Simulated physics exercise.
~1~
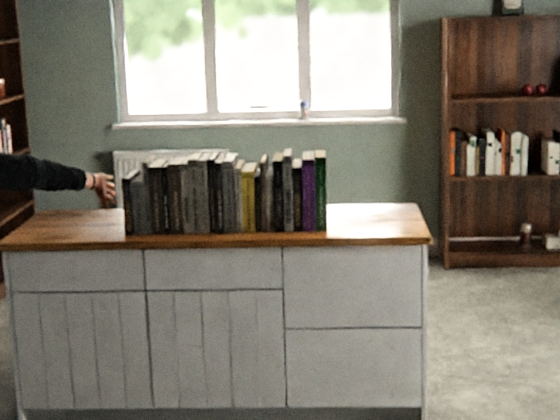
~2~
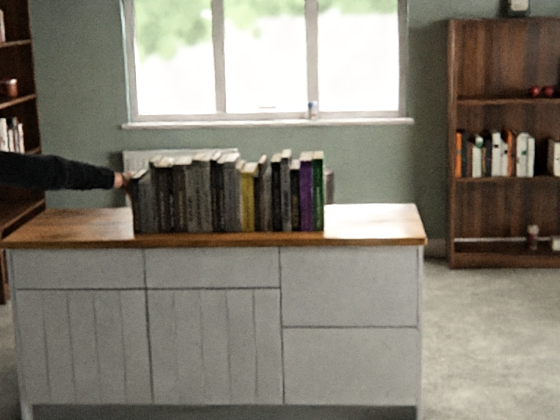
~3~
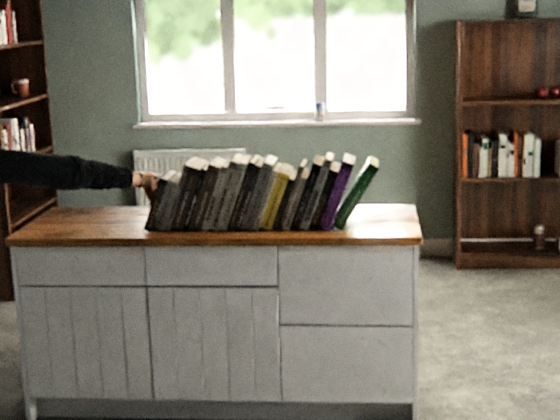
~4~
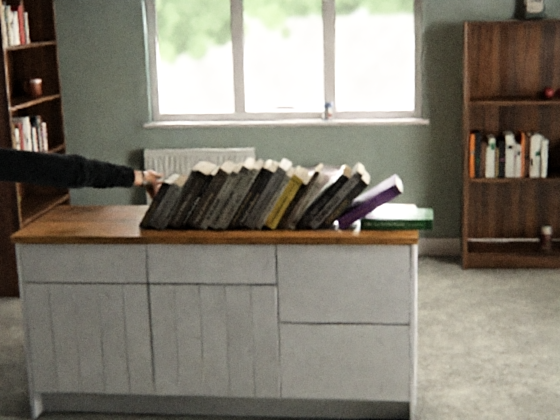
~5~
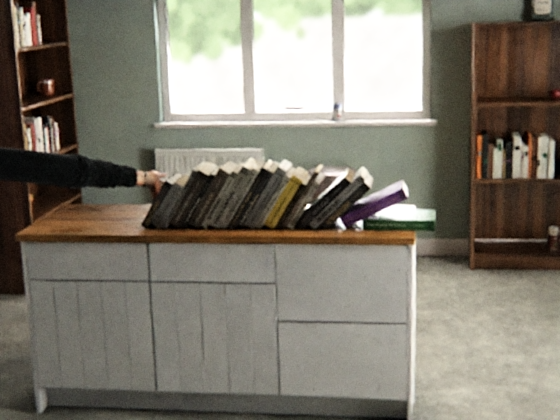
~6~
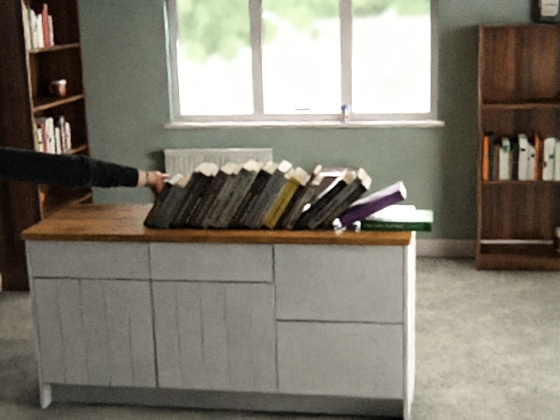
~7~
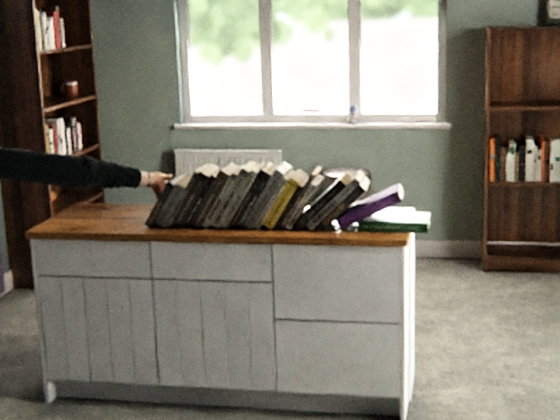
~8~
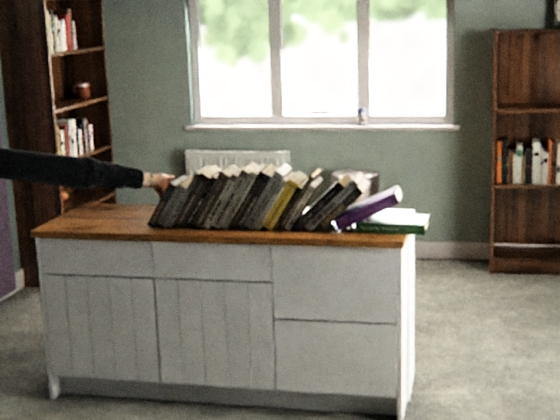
In a grey-green room with a bright window and dark bookshelves on both sides, a white cabinet with a wooden top is seen from the front, the view drifting slowly sideways. A row of mostly dark books stands upright on it, with a yellow one past the middle and purple and green ones at the right. A hand reaches in from the left and pushes the row, tipping the books rightward. The green book falls flat near the right edge, and the purple one slumps onto it. The hand stays still, and the rest remain leaning, with none off the top.
